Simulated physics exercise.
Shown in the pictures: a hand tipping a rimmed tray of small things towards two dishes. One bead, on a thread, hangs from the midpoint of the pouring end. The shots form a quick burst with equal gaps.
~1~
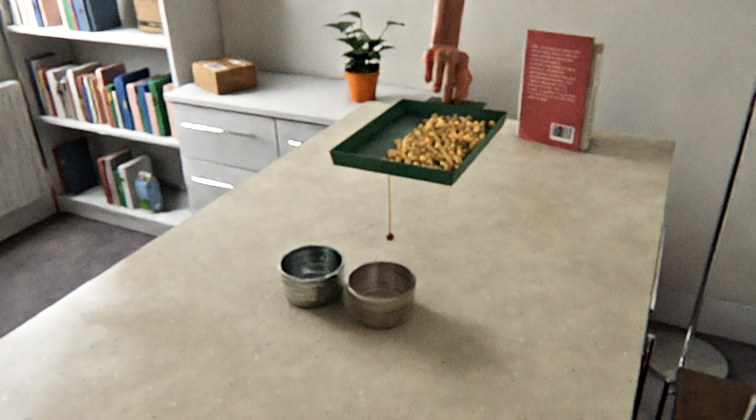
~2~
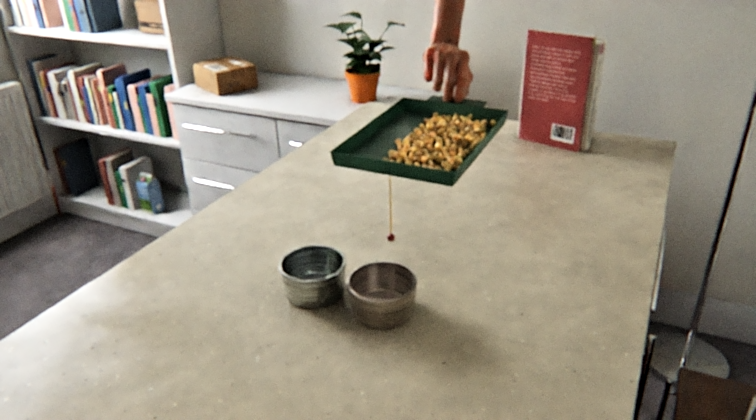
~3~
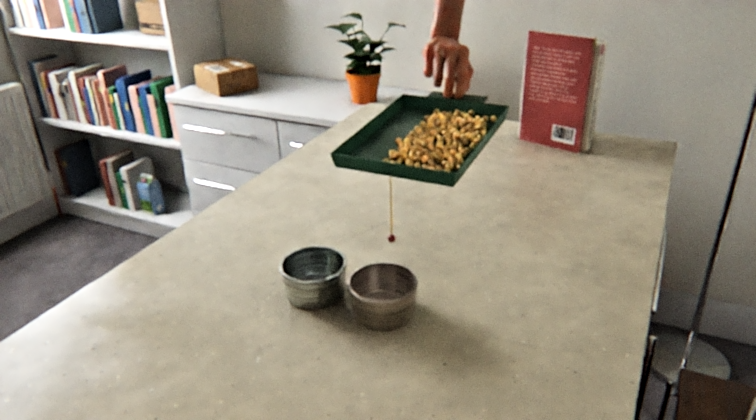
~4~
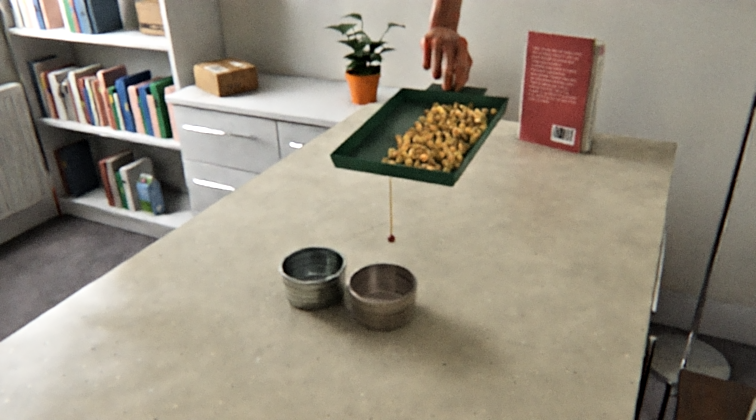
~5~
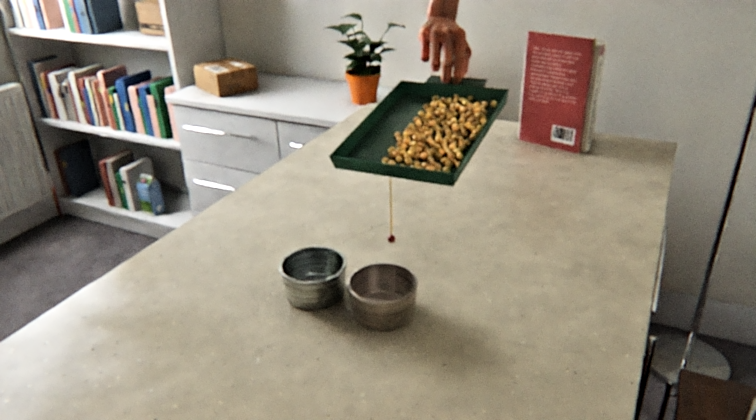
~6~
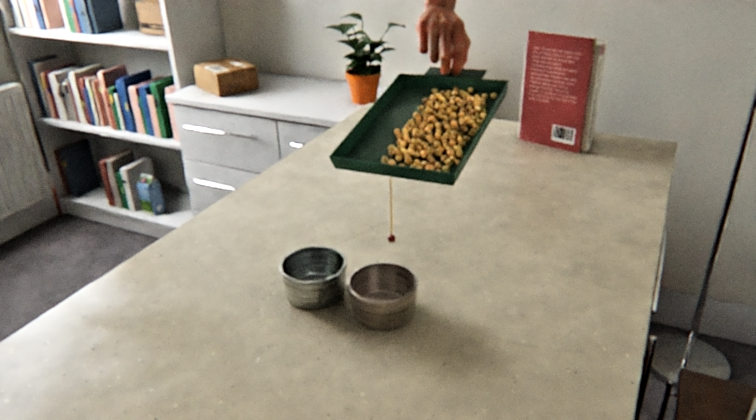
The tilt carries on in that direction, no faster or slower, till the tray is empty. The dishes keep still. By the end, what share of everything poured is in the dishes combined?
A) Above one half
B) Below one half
Above one half.
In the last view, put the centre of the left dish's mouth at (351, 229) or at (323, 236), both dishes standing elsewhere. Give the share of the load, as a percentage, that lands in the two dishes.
Close to 0 in a hundred, then close to 20 in a hundred.
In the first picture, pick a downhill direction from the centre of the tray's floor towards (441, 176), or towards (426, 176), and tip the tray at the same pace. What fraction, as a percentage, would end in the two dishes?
About 10 % and 20 %.
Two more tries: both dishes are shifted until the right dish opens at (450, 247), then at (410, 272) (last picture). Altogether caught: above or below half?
Shy of half, then past half.
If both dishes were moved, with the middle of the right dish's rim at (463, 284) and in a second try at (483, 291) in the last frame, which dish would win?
Well, first the one further left, then the one further left.
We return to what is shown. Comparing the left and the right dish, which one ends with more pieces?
That is the right dish.
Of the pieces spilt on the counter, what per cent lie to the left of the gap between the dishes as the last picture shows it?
I make it about 40 percent or so.
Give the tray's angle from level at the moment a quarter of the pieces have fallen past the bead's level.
The tilt then is about 105°.
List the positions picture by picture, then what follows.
The first picture shows corners of the pouring end (333, 150) and (452, 170), level; middle of the load (439, 144), dried chickpeas; left dish (296, 290); right dish (367, 310); bead on its thread (390, 237).
The second picture shows corners of the pouring end (334, 151) and (453, 171), level; middle of the load (440, 143).
The third picture shows corners of the pouring end (334, 152) and (453, 172), tipped barely, lowest at the left corner; middle of the load (440, 141).
The fourth picture shows corners of the pouring end (333, 153) and (453, 172), tipped a little, lowest at the left corner; middle of the load (440, 138).
The fifth picture shows corners of the pouring end (333, 154) and (452, 172), tipped a little, lowest at the left corner; middle of the load (439, 134).
The sixth picture shows corners of the pouring end (333, 155) and (452, 171), tipped a little, lowest at the left corner; middle of the load (439, 130); left dish (297, 292); right dish (368, 312).
Just after the last frame, tray tipped steeply; every one on the tray.
A moment on, tray tipped right over; almost all on the tray; just a few in the right dish.
Further on, tray tipped past a quarter turn; roughly half in the right dish; roughly a quarter in the left dish; roughly a third outside both.
When it is over, tray tipped past a quarter turn; roughly half in the right dish; roughly a quarter in the left dish; roughly a third outside both.
